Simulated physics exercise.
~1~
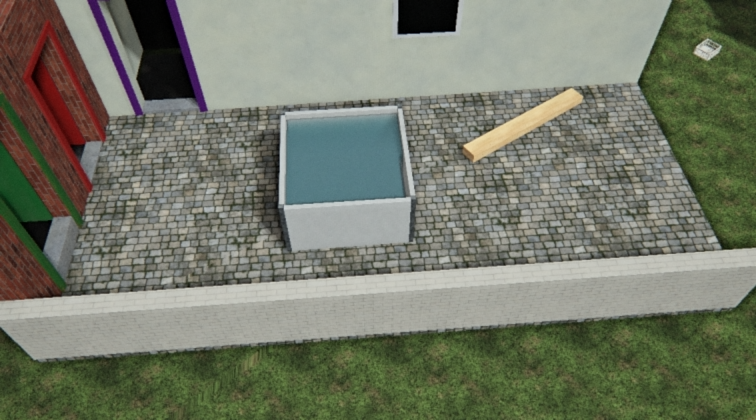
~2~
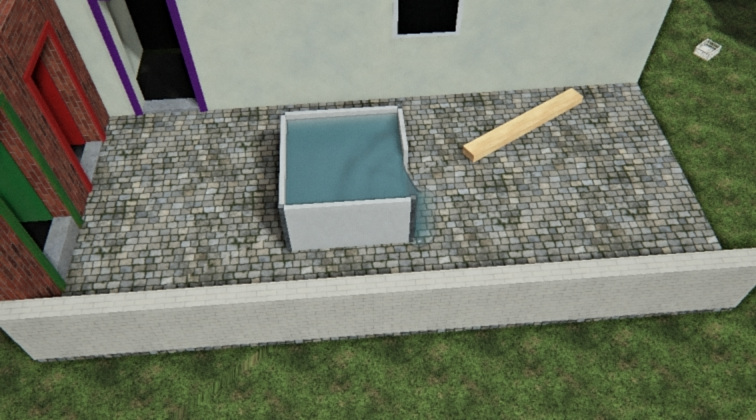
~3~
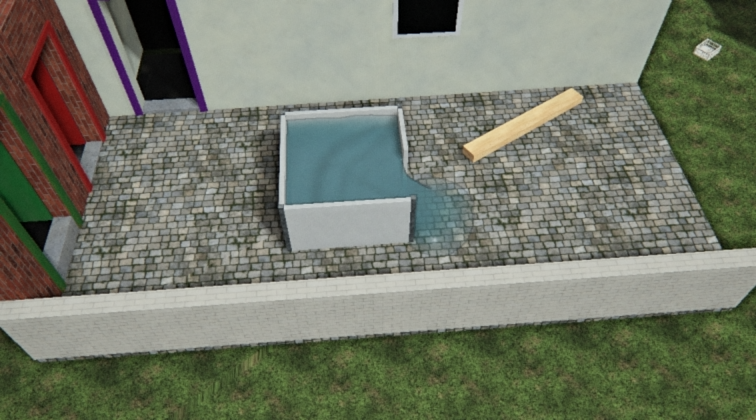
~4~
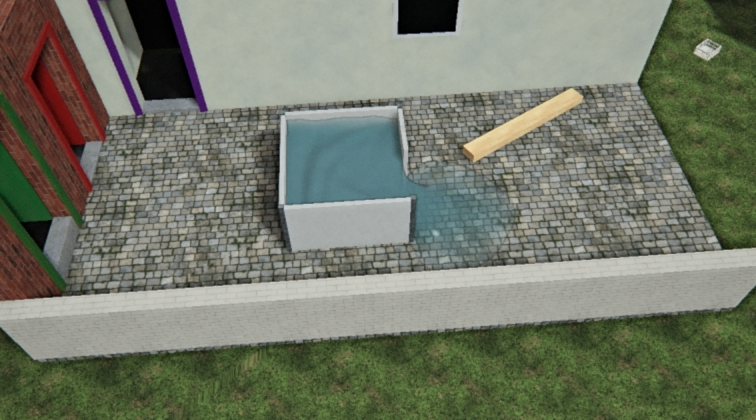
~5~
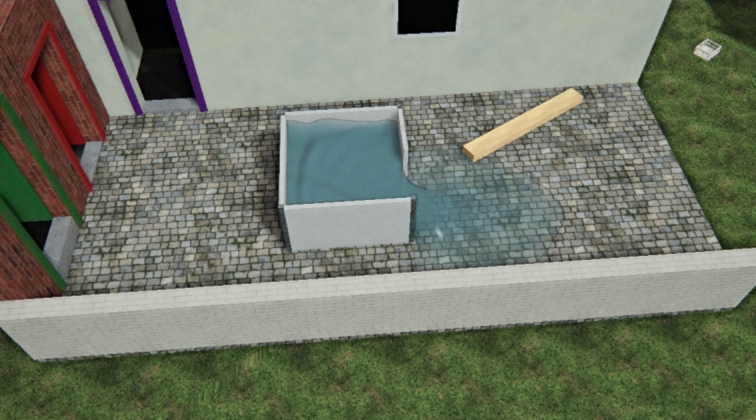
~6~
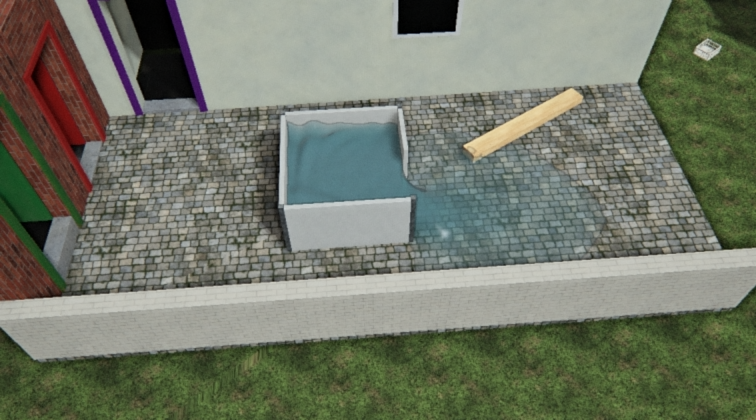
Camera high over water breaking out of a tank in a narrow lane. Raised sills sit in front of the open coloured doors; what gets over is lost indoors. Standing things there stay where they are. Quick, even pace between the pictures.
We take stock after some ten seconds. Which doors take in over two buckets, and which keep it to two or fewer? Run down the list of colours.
The green door keeps it to two or fewer; the red door keeps it to two or fewer; the purple door keeps it to two or fewer.
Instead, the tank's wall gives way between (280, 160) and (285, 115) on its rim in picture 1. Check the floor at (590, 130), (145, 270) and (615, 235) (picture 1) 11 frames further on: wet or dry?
Going through them, the first would be still bare, the next submerged and the last still bare.
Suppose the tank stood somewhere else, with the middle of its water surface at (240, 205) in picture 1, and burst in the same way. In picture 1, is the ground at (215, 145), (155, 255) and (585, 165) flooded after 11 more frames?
Result: Spared; spared; inundated.
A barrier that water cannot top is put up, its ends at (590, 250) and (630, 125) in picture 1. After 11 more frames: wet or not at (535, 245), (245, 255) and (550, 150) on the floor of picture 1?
Outcome per location, in sequence: Soaking, unsoaked, soaking.
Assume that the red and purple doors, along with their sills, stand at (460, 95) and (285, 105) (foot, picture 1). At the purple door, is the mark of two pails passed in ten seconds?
Outcome for the purple: Not exceeded.
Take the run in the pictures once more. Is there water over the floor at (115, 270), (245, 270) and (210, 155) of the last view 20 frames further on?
Lab note, in the order given: Unwetted, unwetted, unwetted.
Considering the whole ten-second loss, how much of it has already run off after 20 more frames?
About 50 per cent.
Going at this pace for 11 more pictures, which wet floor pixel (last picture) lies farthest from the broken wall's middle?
Somewhere close to (620, 84).
A moment on, water covers 35 % of the floor; the green door not reached, the red door not reached, the purple door not reached.
Next, water covers 40 % of the floor; the green door not reached, the red door not reached, the purple door not reached.
Then, water covers 40 % of the floor; the green door not reached, the red door not reached, the purple door not reached.
Later, water covers 45 % of the floor; the green door not reached, the red door not reached, the purple door not reached.
In the end, water covers 40 % of the floor; the green door wet at the sill, nothing in, the red door not reached, the purple door not reached.
